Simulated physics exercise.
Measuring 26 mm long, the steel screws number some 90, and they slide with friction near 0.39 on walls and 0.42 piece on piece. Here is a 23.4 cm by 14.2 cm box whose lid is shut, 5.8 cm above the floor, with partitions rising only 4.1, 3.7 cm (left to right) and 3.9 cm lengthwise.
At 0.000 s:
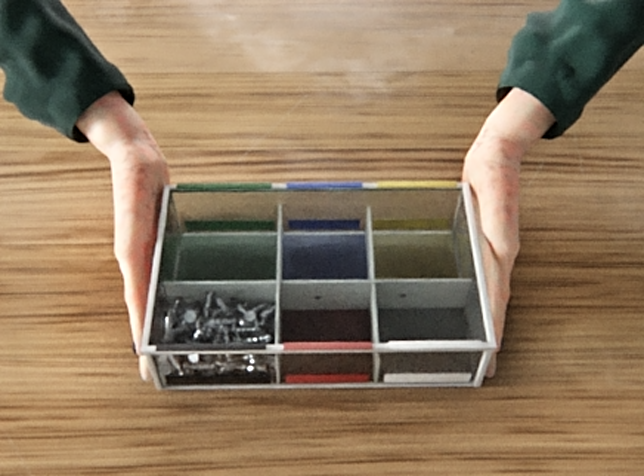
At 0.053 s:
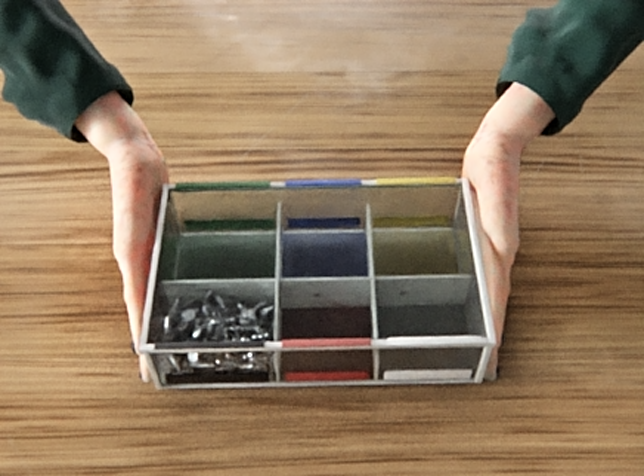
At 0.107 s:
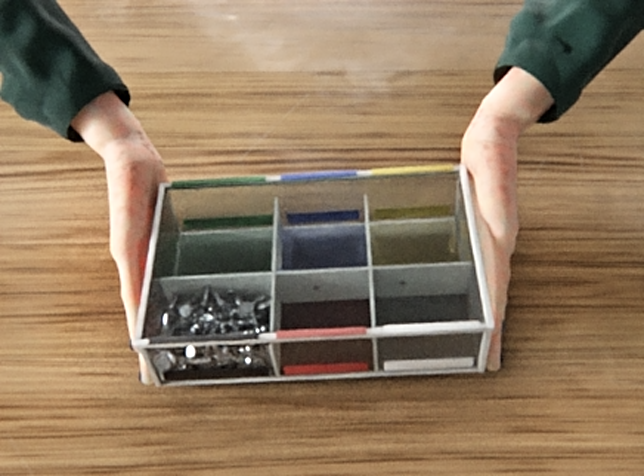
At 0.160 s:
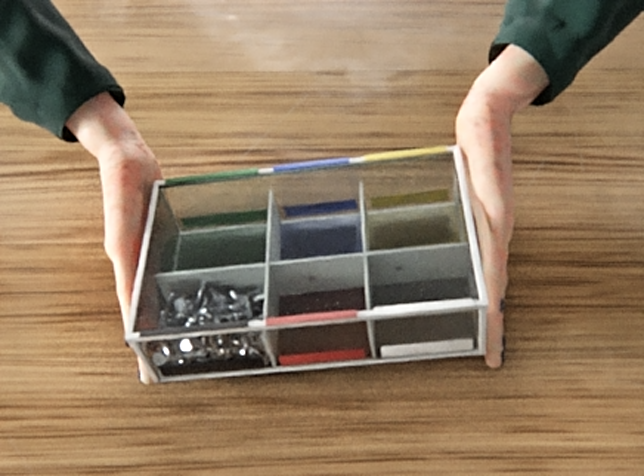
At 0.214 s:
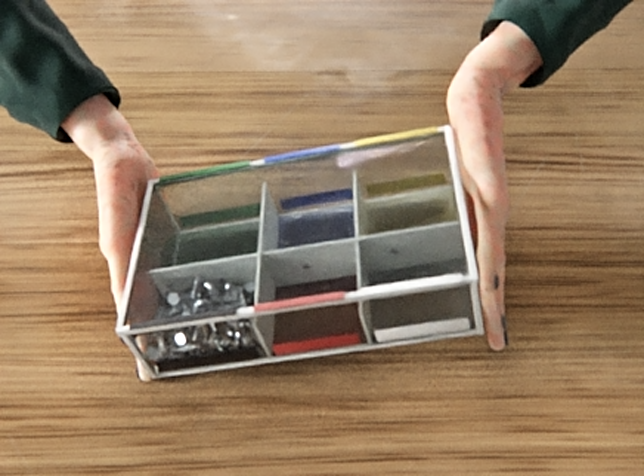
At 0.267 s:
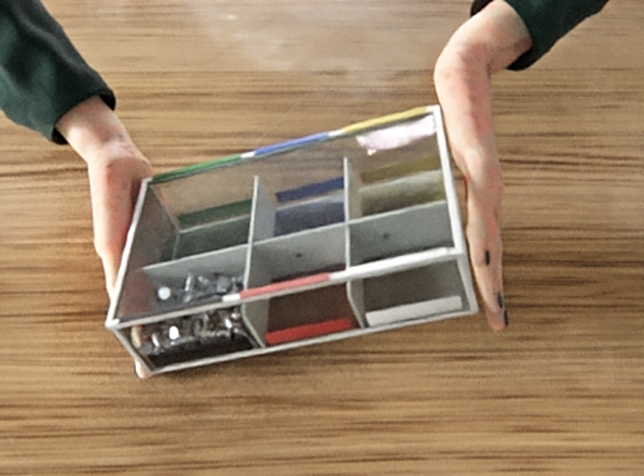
Two hands held a clear-lidded, divided box with shiny screws in its front left compartment, then raised the right side so the box tilted steadily down to the left.
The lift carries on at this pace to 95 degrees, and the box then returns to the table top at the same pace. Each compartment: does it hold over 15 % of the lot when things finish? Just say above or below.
Red below, blue below, green below, yellow below, white below, black above.
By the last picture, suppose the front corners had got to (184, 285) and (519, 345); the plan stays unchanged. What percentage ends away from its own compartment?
I'd put it at about 25 per cent.
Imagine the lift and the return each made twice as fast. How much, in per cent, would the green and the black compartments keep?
The green compartment gets 10 % while the black one gets 90 %.
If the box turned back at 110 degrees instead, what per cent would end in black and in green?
Black 95 %, green 5 %.
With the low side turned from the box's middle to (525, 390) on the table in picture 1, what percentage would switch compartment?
Roughly 25 percent of them.
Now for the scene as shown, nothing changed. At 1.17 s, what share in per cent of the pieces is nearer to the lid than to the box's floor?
Something like 40 percent of the pieces.
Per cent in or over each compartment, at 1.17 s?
Shares - red: 0; blue: 0; green: 0; yellow: 0; white: 0; black: 100.
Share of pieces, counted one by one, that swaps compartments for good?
5 percent.
After 1.17 s, tilt 94 degrees; black 100 %.
Then, at 1.77 s, tilt 41 degrees; black 100 %.
Then, at 2.42 s, tilt 0 degrees; green 5 %, black 95 %.
In the end, at 3.2 s, red 0 %, blue 0 %, green 5 %, yellow 0 %, white 0 %, black 95 %.
